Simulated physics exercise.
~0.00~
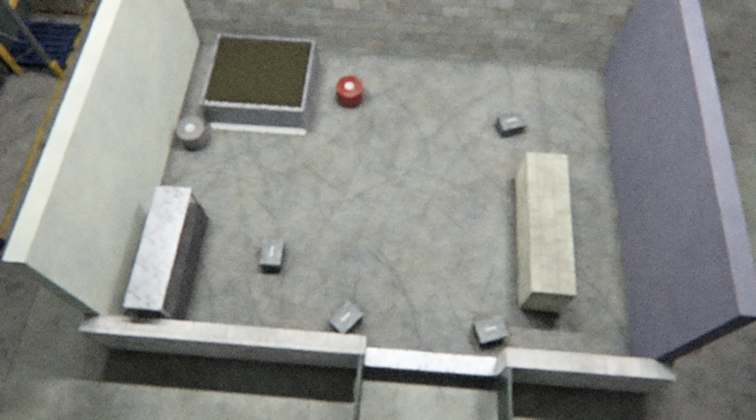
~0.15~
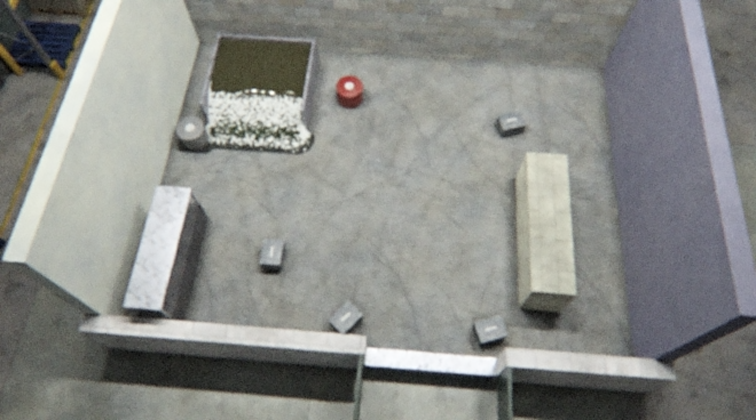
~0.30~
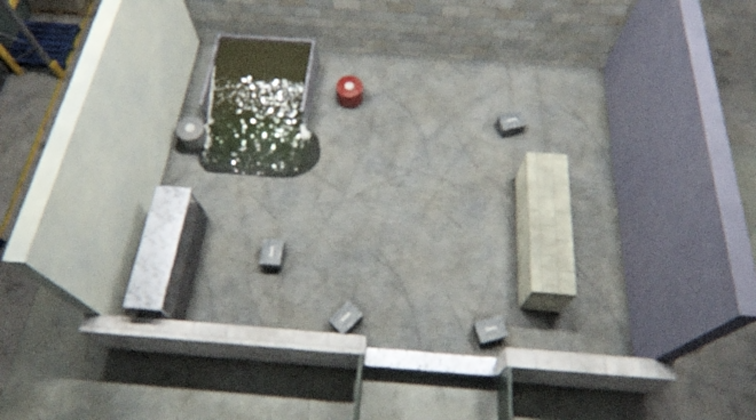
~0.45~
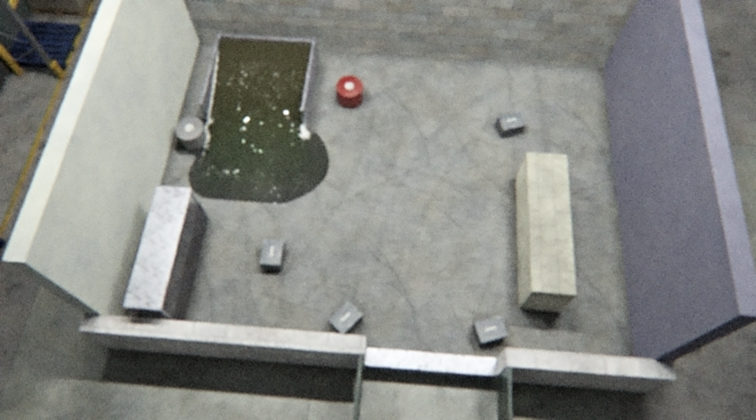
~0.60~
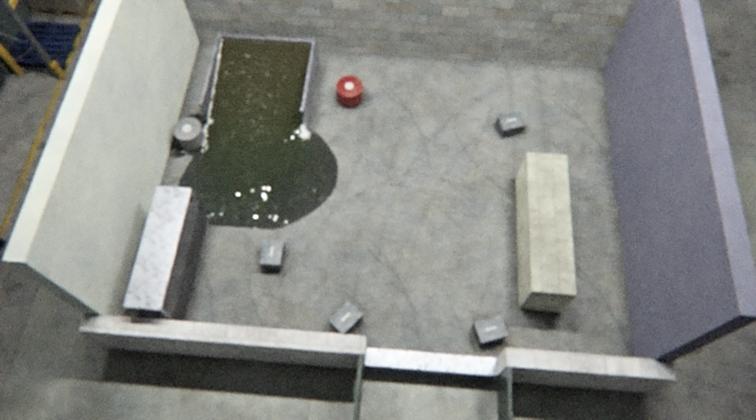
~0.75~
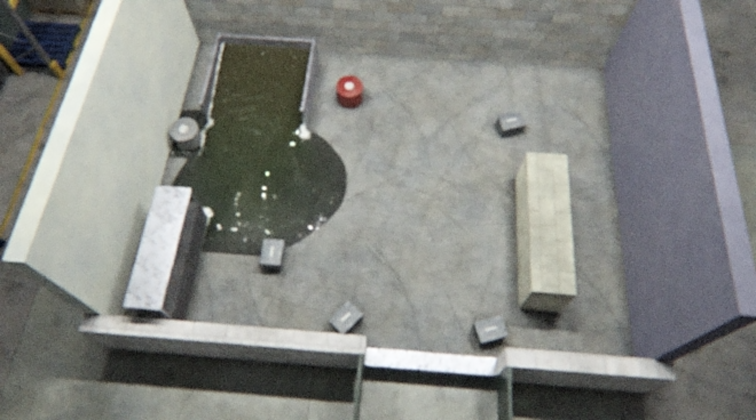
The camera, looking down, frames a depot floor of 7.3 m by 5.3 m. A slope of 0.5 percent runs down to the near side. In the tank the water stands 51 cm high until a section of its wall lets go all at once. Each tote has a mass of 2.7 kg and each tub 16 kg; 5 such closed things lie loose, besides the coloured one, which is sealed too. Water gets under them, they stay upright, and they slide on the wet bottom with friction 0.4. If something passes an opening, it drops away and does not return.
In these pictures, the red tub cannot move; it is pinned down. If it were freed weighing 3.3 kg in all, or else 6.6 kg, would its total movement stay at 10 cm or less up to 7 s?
Yes, even at 3.3 kg.
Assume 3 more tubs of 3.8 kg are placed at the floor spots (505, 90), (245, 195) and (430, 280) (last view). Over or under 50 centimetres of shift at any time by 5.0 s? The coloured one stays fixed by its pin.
In turn: Less, more, over.
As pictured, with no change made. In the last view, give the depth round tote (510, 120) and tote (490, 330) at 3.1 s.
Some 0 cm at the first, some 1 cm at the second.
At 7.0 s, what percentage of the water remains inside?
90 %.
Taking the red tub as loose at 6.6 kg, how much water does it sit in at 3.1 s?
About 0 cm.
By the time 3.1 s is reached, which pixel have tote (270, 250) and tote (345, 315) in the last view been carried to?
Somewhere around (368, 324) and (483, 353).
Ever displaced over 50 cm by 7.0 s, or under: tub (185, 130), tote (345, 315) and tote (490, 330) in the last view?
Result by item: Within it; beyond it; beyond it.
After 1.4 s the red tub would be 0 cm from its start with 3.3 kg and 0 cm from its start with 6.6 kg; 0 cm of water round it then.
After 3.1 s the red tub would be 0 cm from its start with 3.3 kg and 0 cm from its start with 6.6 kg; 0 cm of water round it then.
After 4.9 s the red tub would be 0 cm from its start with 3.3 kg and 0 cm from its start with 6.6 kg; 0 cm of water round it then.
After 7.0 s the red tub would be 0 cm from its start with 3.3 kg and 0 cm from its start with 6.6 kg; 0 cm of water round it then.
